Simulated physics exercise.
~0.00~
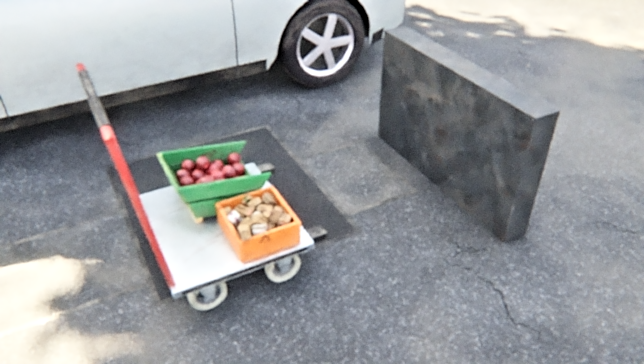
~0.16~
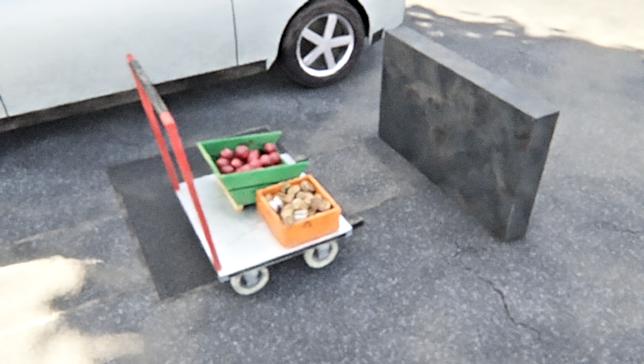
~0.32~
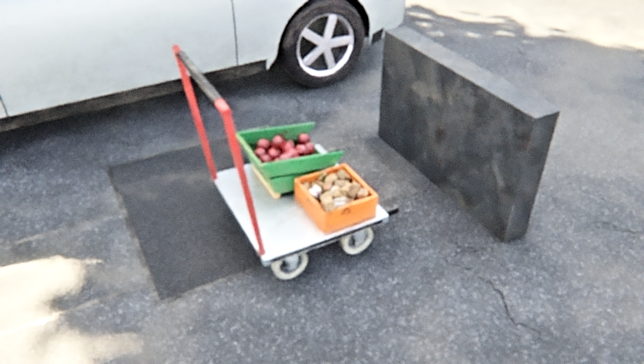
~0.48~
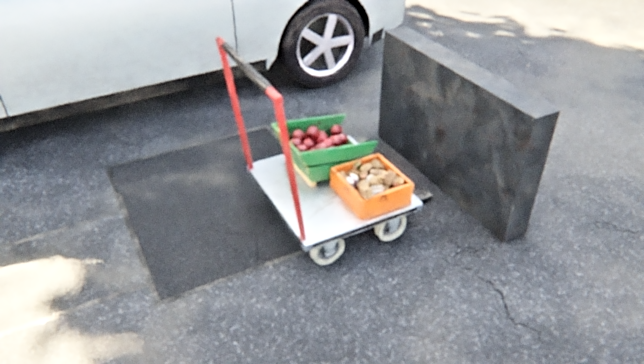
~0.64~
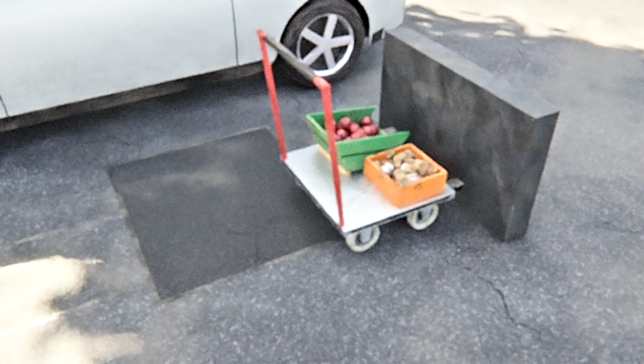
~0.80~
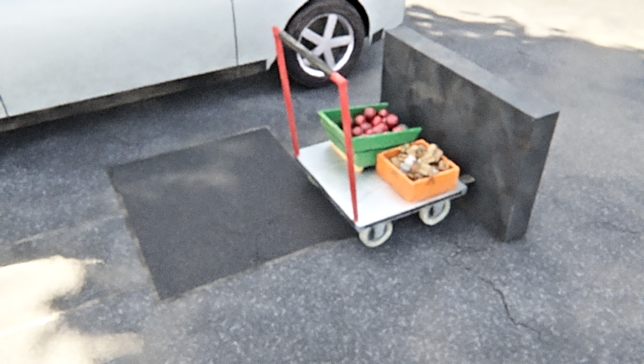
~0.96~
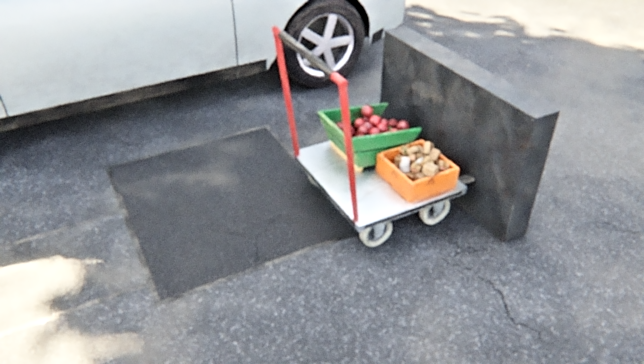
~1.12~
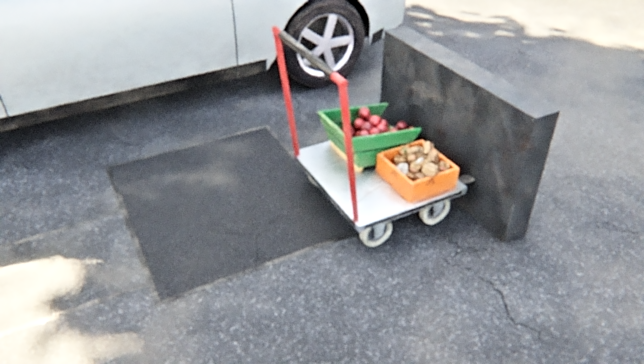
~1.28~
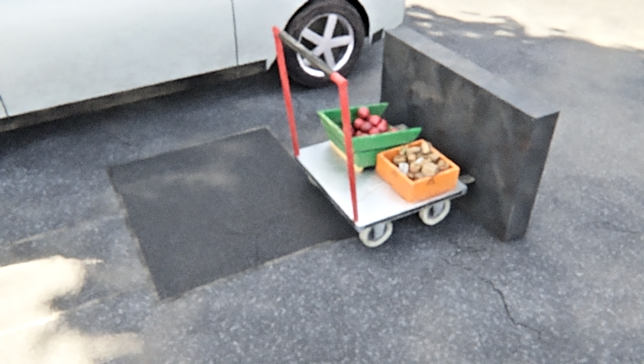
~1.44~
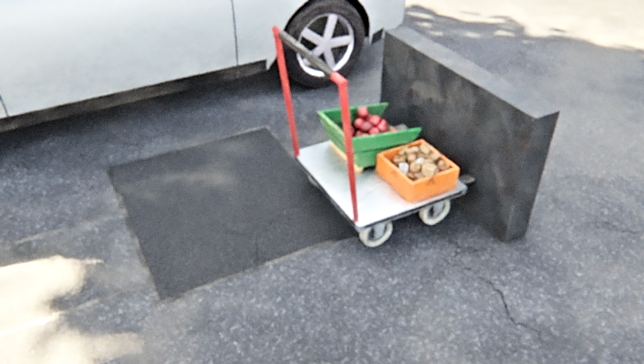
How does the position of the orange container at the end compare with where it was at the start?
It starts left of the middle of the view, well away from the dark wall, and ends farther right and a little higher in view, close to the wall. It is still on the trolley.
